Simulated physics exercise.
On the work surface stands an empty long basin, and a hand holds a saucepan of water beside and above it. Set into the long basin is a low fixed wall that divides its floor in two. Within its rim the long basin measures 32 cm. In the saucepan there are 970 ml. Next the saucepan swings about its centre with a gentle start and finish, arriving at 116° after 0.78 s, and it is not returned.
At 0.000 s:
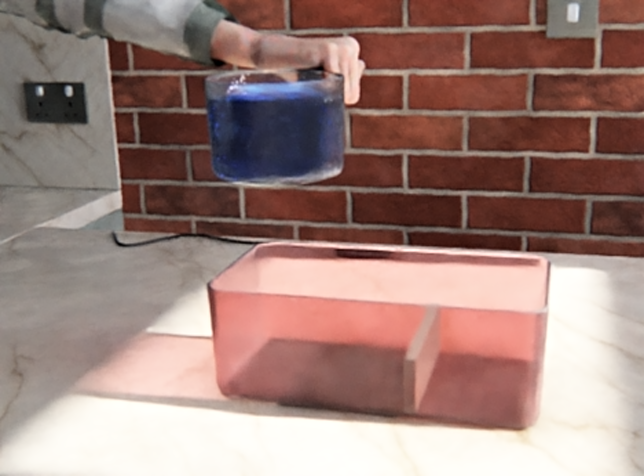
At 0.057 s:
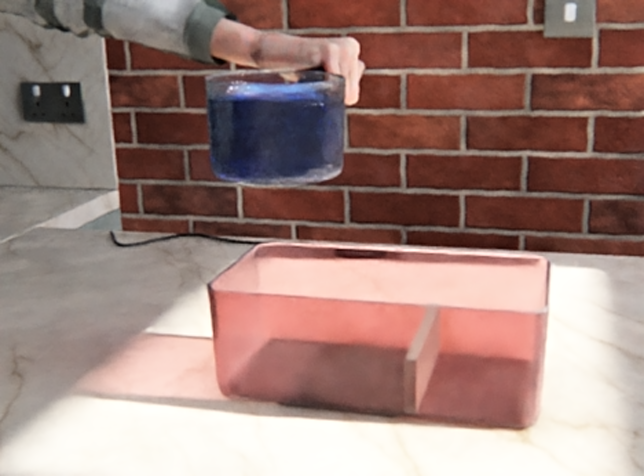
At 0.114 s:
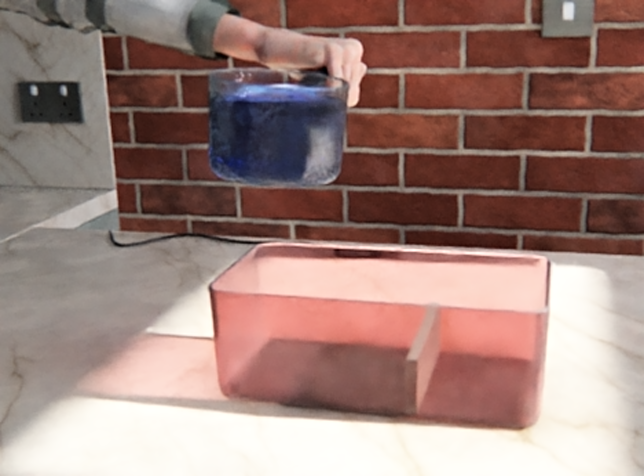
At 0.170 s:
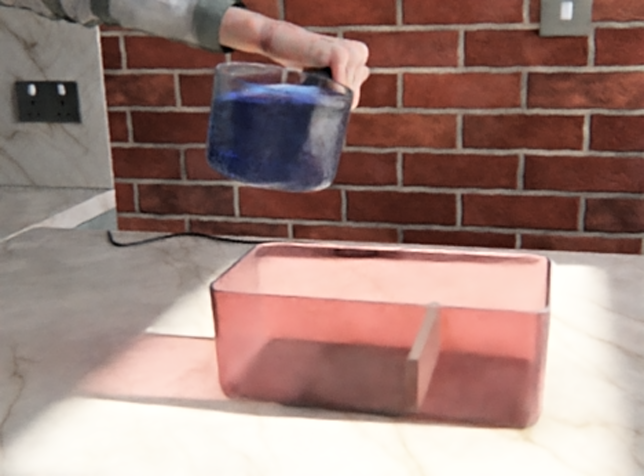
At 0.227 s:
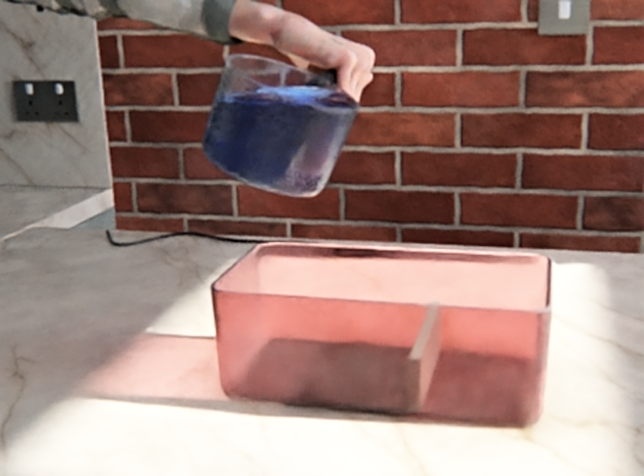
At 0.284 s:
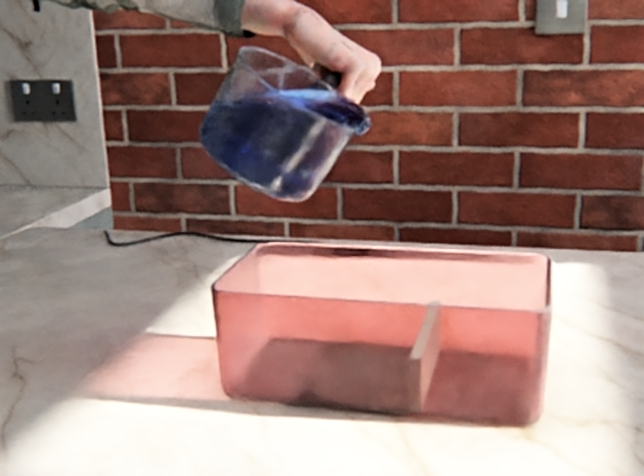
On a sunlit marble counter by a brick wall, a hand held a clear container of blue liquid above an empty pink basin with a divider, then steadily tilted it to the right.
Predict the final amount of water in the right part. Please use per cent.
The right part ends with roughly 30 per cent.
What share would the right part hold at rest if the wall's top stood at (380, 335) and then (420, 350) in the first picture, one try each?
It comes to 75 per cent, and then 45 per cent.
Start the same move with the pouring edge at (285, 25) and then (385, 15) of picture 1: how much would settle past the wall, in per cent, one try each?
Respectively 5 and 75 %.
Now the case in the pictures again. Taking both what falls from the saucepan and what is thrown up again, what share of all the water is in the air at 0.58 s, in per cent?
It comes to roughly 36 per cent.
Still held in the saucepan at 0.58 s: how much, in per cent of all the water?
Some 34 per cent.
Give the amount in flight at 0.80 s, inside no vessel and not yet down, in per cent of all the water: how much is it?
Roughly 8 %.
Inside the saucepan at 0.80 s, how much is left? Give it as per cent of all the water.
Close to 4 percent of the whole amount.
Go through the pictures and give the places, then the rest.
The first picture shows tilt 0°; pouring edge (341, 80); surface from (216, 92) to (340, 92); the long basin's rim runs from (233, 266) to (550, 285); the wall's top is at (424, 330).
The second picture shows tilt 2°; pouring edge (342, 82); surface from (217, 91) to (342, 93).
The third picture shows tilt 6°; pouring edge (346, 88); surface from (219, 91) to (345, 95).
The fourth picture shows tilt 13°; pouring edge (351, 98); surface from (222, 93) to (349, 97).
The fifth picture shows tilt 23°; pouring edge (355, 111); surface from (221, 101) to (357, 100).
The sixth picture shows tilt 34°; pouring edge (357, 127); surface from (216, 108) to (358, 118); 4 per cent is over the edge.
Then, 0.58 s in, the tilt is 99° and 35 per cent is still to pour, 10 is left of the wall and 19 right of it.
Then, 0.80 s in, the tilt is 116° and 4 per cent is still to pour, 58 is left of the wall and 30 right of it.
Then, 1.03 s in, the tilt is 116° and 0 per cent is still to pour, 66 is left of the wall and 29 right of it.
Then, 1.28 s in, the tilt is 116° and 0 per cent is still to pour, 67 is left of the wall and 30 right of it.
Finally, 67 per cent lies left of the wall, 30 right of it and 3 outside.
